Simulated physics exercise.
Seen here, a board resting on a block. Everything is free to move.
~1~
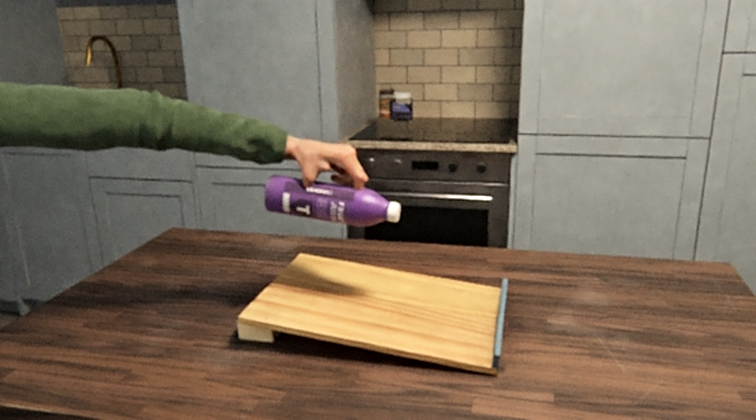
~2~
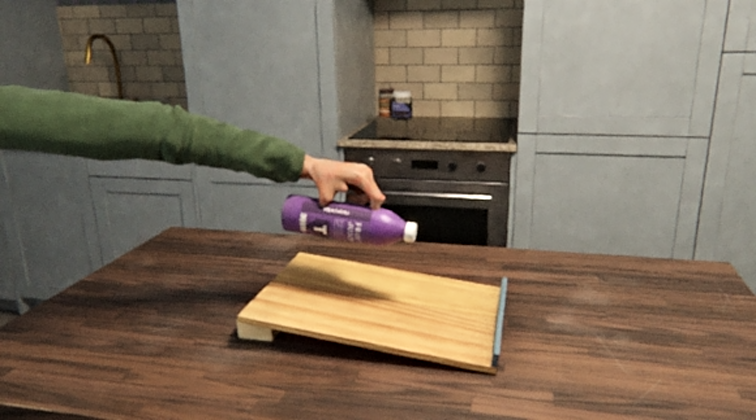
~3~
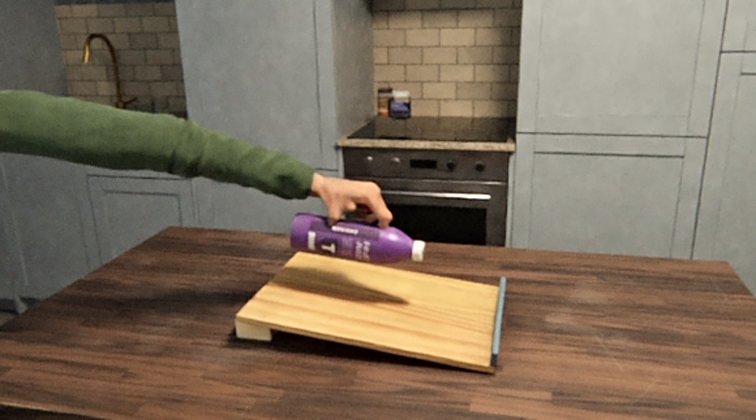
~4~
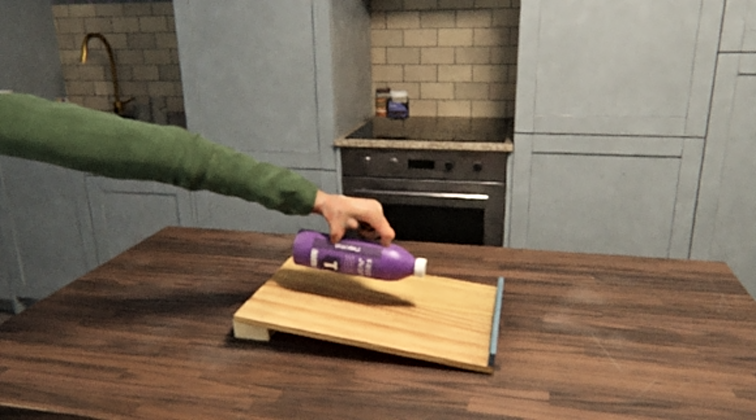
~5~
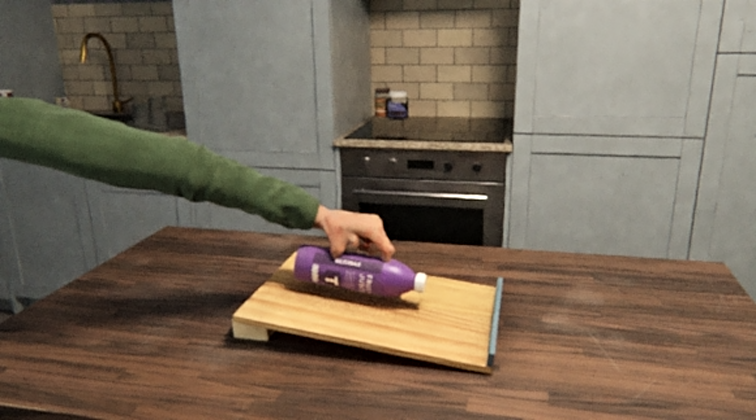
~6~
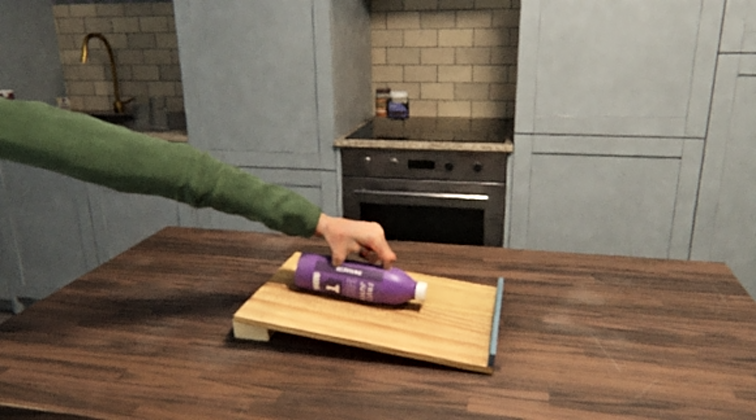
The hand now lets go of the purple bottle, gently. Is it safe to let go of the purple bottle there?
In the end the purple bottle stays where it is put.
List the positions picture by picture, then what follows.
The first frame shows on its way; purple bottle (333, 203).
The second frame shows on its way; purple bottle (350, 222).
The third frame shows on its way; purple bottle (358, 241).
The fourth frame shows on its way; purple bottle (360, 258).
The fifth frame shows on its way; purple bottle (361, 273).
The sixth frame shows in place under the hand; purple bottle (362, 280).
Then, 0.20 s later than the last frame, all is still.
Then, 0.40 s later than the last frame, purple bottle resting near (362, 281).
When it is over, it is as before. End places, in pixels of the last picture, purple bottle near (362, 281). The purple bottle keeps its place.
